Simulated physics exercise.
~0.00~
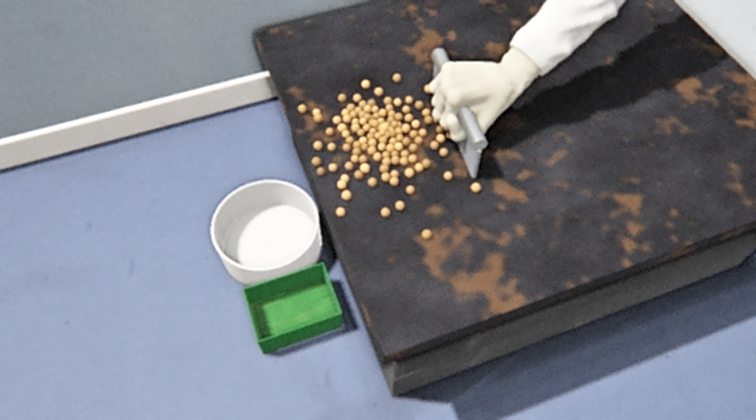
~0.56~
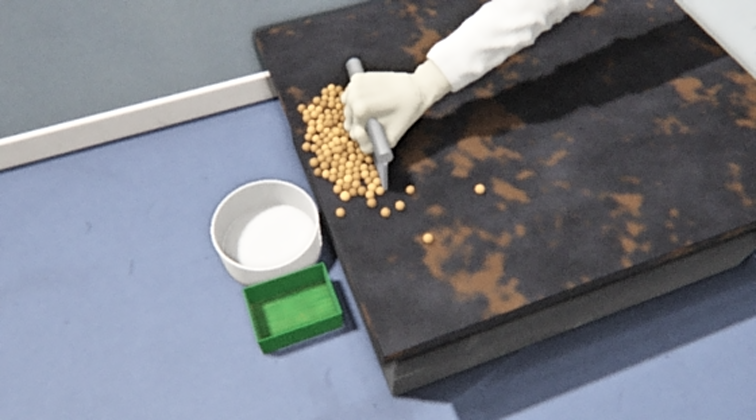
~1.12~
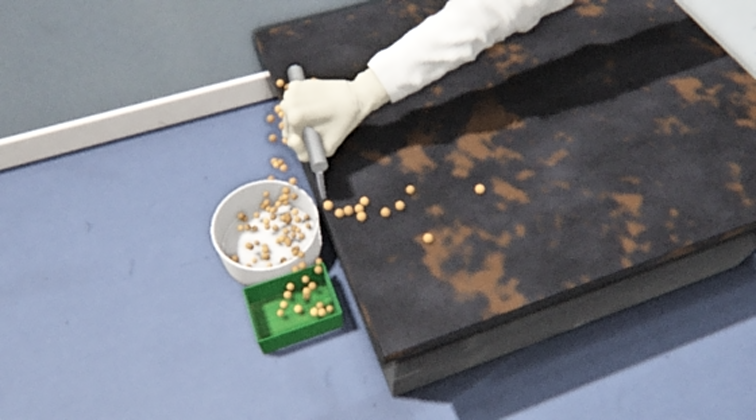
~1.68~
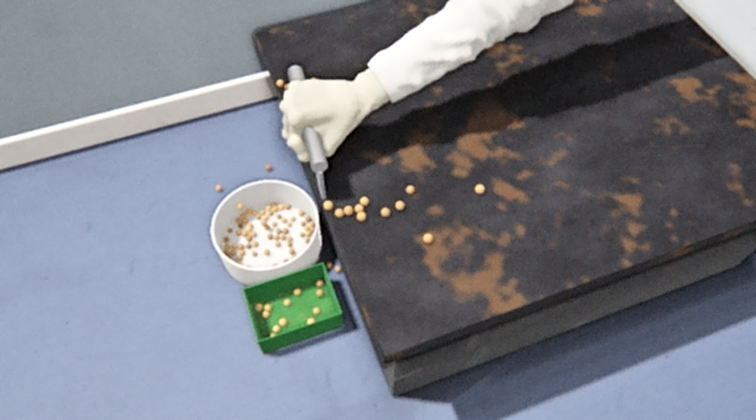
At first, a gloved hand holds a grey scraper beside a loose scatter of small wooden beads on a dark, rust-blotched slab, with a white pot and a green tin on the blue floor below its left edge. The hand pushes the scraper left, crowding the beads into a tight heap near the edge. As the scraper reaches the edge and stops, beads spill over and drop toward the containers. Most land in the white pot and a smaller share in the green tin. A few miss and lie on the floor, while a short trail of beads stays on the slab.
